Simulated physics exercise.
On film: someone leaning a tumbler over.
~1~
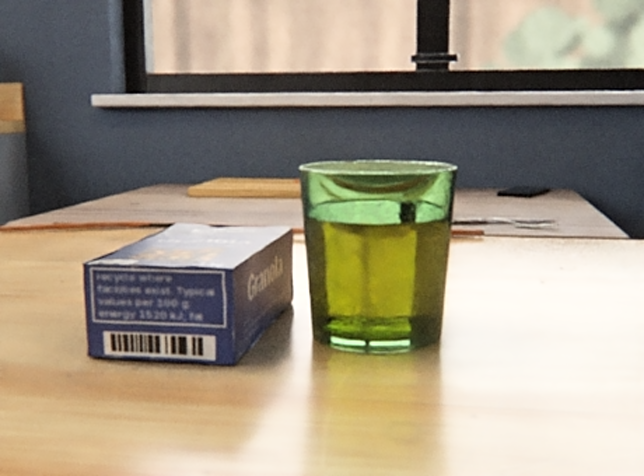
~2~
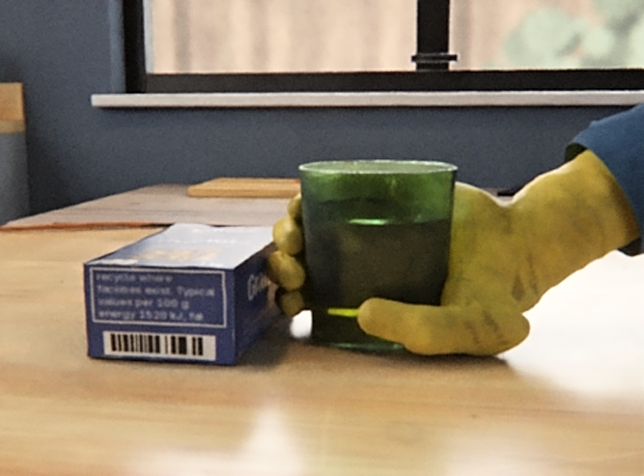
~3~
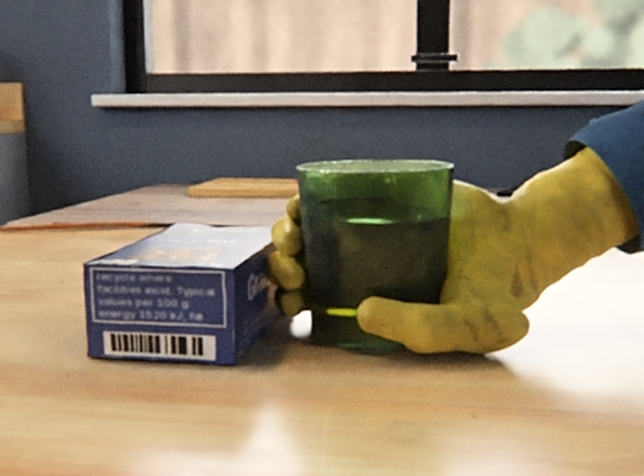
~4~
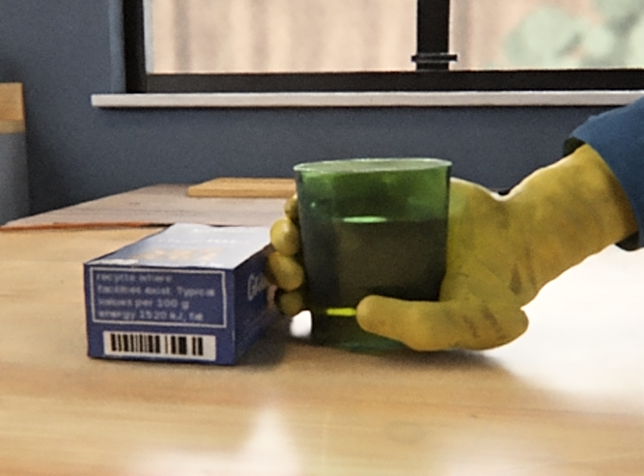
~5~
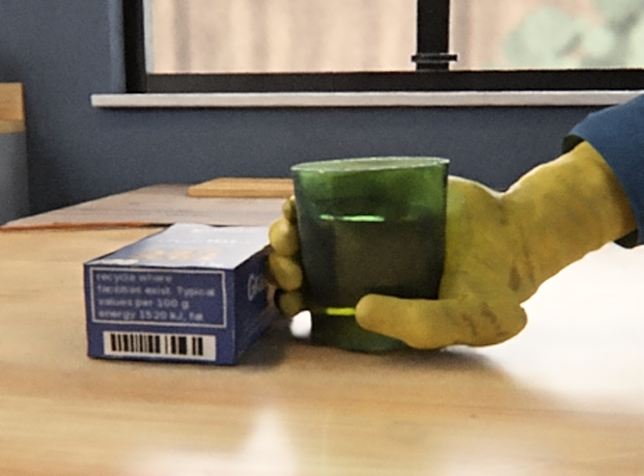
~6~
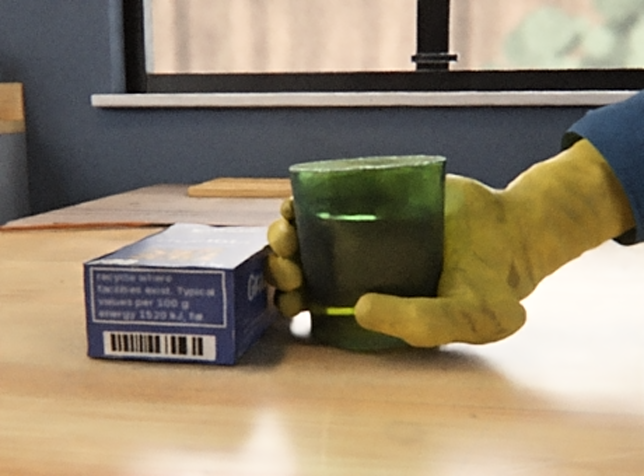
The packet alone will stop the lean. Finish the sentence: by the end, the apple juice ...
By the end, the apple juice is still all inside.
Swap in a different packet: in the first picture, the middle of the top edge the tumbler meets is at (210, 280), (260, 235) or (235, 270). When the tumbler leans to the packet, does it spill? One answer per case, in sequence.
Taking them in order: Overflows, keeps every drop, overflows.
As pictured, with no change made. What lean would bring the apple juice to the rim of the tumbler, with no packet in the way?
I'd put it near 35 degrees of lean.
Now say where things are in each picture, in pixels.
In the first picture, it stands upright; tumbler (376, 245) about two thirds full.
In the second picture, a hand takes hold; tumbler about two thirds full, surface at (377, 215); packet (202, 284).
In the third picture, tipping on its foot; tumbler (376, 245) about two thirds full.
In the fourth picture, the top moves towards the packet; tumbler about two thirds full, surface at (373, 213); packet (202, 284).
In the fifth picture, on the way over; tumbler (373, 243) about two thirds full.
In the sixth picture, it is leaning; tumbler about two thirds full, surface at (370, 211); packet (202, 284).
Shortly, the tumbler leans by about 10°; none is lost.
Then, the tumbler leans by about 20°; none is lost.
At the finish, the tumbler leans by about 20°, against the packet; none is lost.
